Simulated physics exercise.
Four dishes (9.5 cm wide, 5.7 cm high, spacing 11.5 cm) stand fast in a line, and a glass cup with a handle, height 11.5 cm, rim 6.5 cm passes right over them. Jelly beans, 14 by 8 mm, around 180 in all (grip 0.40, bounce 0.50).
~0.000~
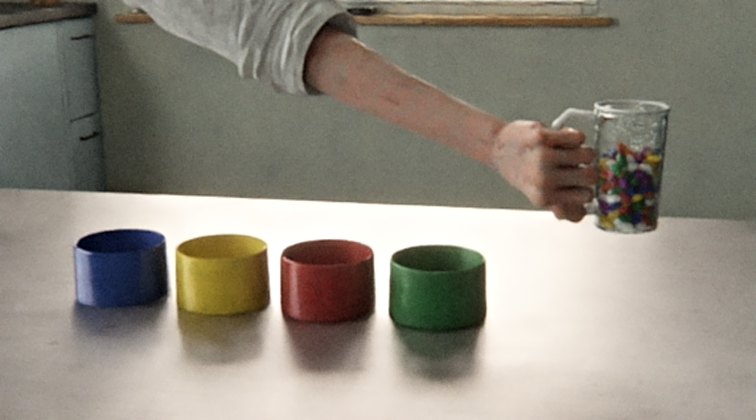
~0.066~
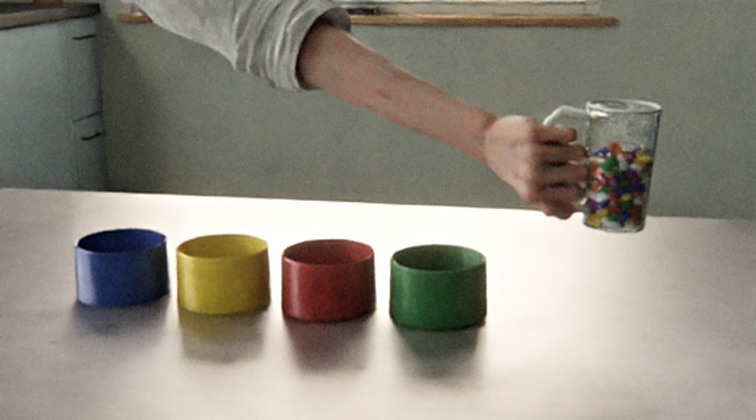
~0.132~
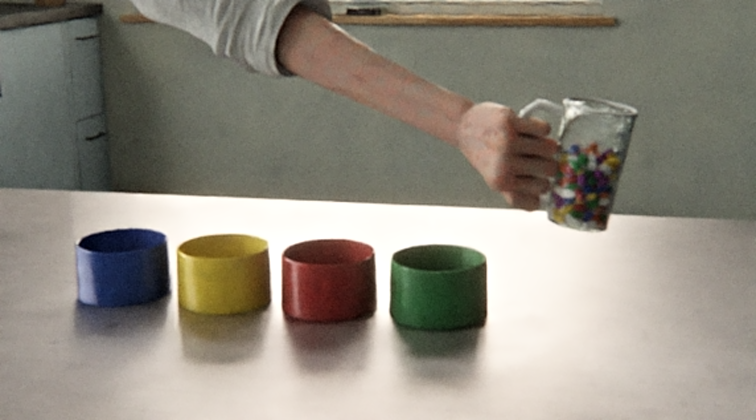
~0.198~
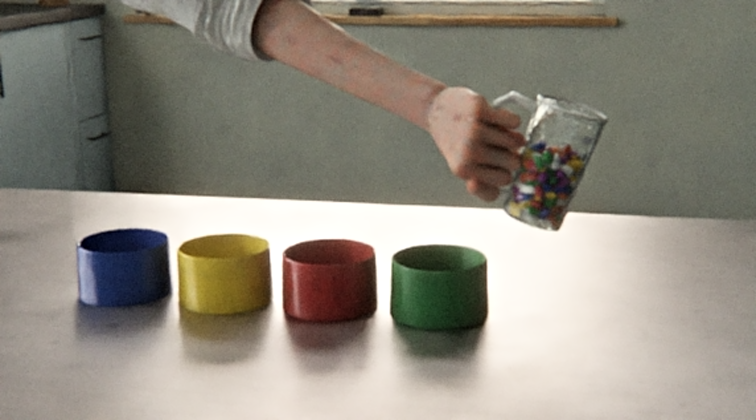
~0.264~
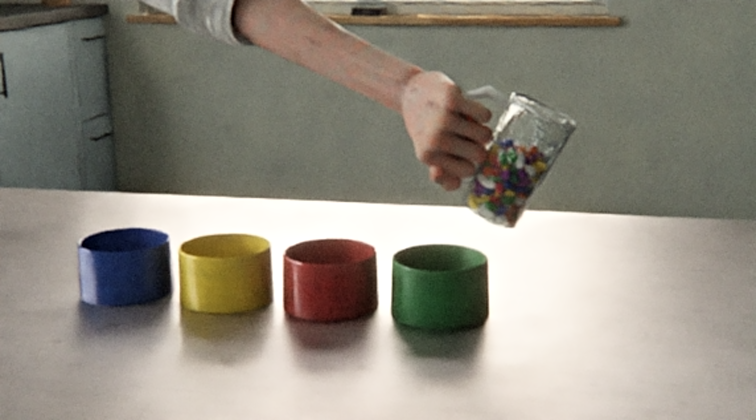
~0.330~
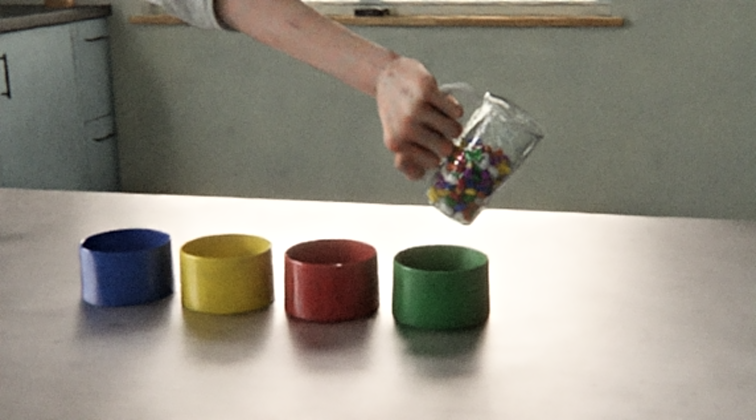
A hand moving a glass mug of colourful jelly beans leftward and tilting it above a row of four coloured dishes.
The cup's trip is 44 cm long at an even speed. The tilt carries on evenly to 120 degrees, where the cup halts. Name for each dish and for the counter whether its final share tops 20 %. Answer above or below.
Red dish: Below; blue dish: Below; green dish: Below; yellow dish: Above; on the counter: Above.
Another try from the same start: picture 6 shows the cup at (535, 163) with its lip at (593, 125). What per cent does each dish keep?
Red 10, blue 0, green 0, yellow 60.
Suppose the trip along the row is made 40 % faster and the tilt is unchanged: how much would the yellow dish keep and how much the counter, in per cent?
Yellow 40, counter 50.
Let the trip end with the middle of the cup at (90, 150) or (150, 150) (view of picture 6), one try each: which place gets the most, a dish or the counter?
Most goes to: Blue, then yellow.
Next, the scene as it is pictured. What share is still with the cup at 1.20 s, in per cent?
Roughly 60 per cent.
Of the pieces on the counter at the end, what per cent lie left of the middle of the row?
Some 40 per cent.
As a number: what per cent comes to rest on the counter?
Roughly 50 per cent.
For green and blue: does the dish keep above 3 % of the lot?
Green no; blue no.
After 0.66 s, tilt 77 degrees; cup holds 100 %.
After 0.87 s, tilt 104 degrees; cup holds 100 %.
Then, at 1.20 s, tilt 120 degrees; cup holds 60 %, yellow 25 %.
In the end, at 2.9 s, red 10 %, blue 0 %, green 0 %, yellow 40 %, counter 50 %.
